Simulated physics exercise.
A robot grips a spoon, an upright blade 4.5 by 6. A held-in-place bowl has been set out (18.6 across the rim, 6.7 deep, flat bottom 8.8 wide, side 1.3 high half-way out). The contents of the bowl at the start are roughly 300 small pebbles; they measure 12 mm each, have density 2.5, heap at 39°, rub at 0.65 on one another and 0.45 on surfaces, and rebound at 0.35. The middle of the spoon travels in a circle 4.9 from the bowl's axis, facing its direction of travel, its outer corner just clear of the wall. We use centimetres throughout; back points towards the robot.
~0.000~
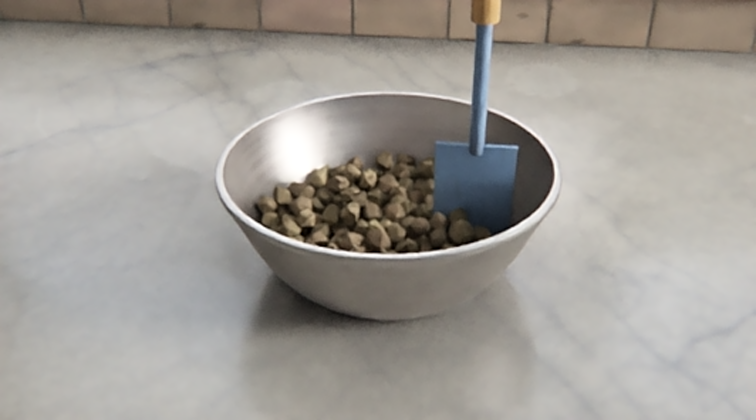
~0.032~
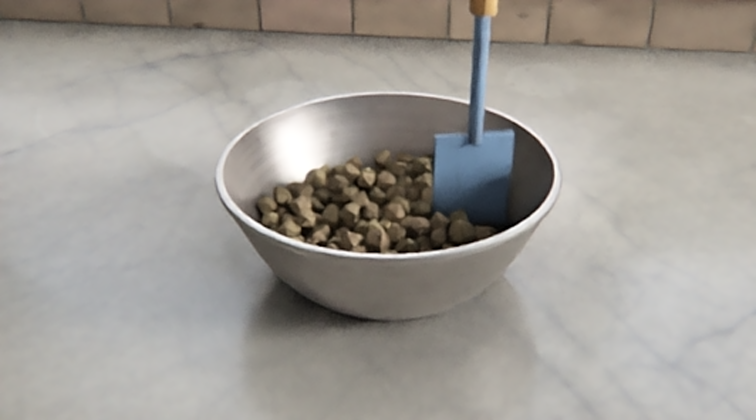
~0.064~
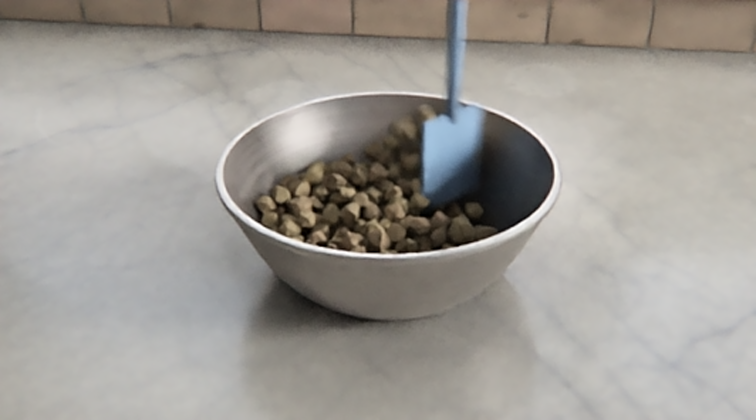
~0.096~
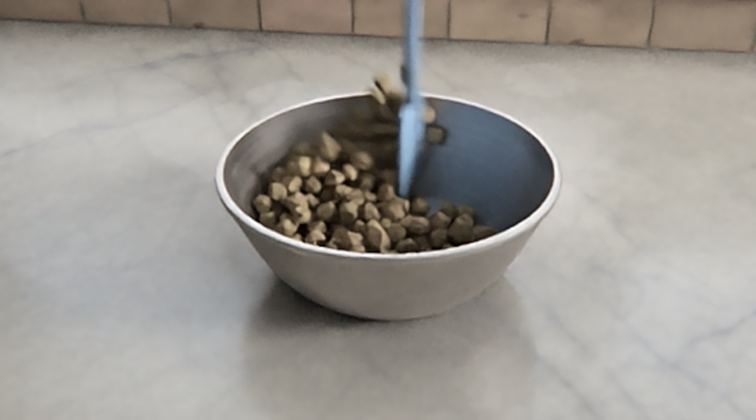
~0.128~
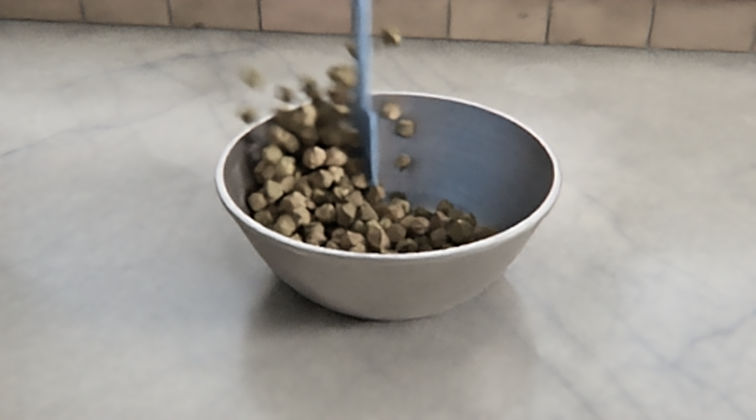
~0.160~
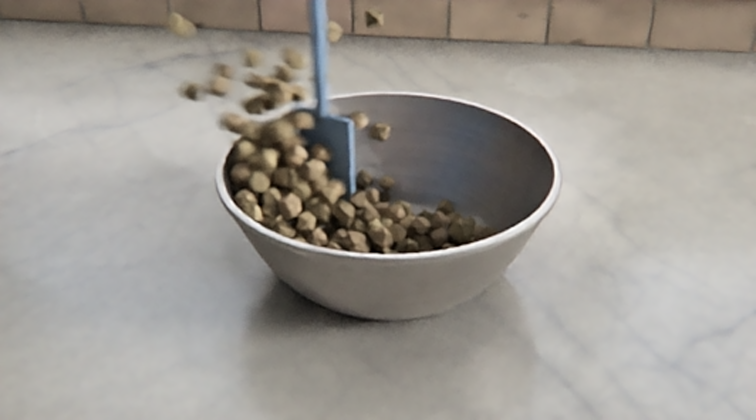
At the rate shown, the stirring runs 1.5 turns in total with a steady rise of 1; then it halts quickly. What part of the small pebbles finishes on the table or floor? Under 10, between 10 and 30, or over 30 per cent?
Over 30 per cent.
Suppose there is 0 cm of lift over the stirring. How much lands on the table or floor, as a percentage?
That works out to some 50 per cent.
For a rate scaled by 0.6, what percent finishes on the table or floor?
25 %.
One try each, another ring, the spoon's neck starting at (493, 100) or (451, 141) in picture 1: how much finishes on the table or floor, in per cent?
Some 15 and 30 per cent.
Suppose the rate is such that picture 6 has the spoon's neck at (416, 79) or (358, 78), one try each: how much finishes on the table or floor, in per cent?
Some 20 and 30 %.
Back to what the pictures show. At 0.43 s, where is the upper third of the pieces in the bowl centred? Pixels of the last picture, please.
Top-third centre at approx. (385, 137).
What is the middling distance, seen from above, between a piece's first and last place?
Near 12 cm.
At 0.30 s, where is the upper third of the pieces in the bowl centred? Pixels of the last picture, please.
Roughly pixel (470, 229).
After 0.30 s, 298° round, highest piece 15 above the table; 236 in the bowl, 9 on the table or floor, 57 in flight or on the tool.
After 0.43 s, 85° round, highest piece 12 above the table; 203 in the bowl, 72 on the table or floor, 27 in flight or on the tool.
After 0.70 s, 180° round, highest piece 6 above the table; 177 in the bowl, 125 on the table or floor.
After 1.40 s, 180° round, highest piece 5 above the table; 177 in the bowl, 125 on the table or floor.
At rest, 177 in the bowl, 125 on the table or floor. That is 41 % on the table or floor.
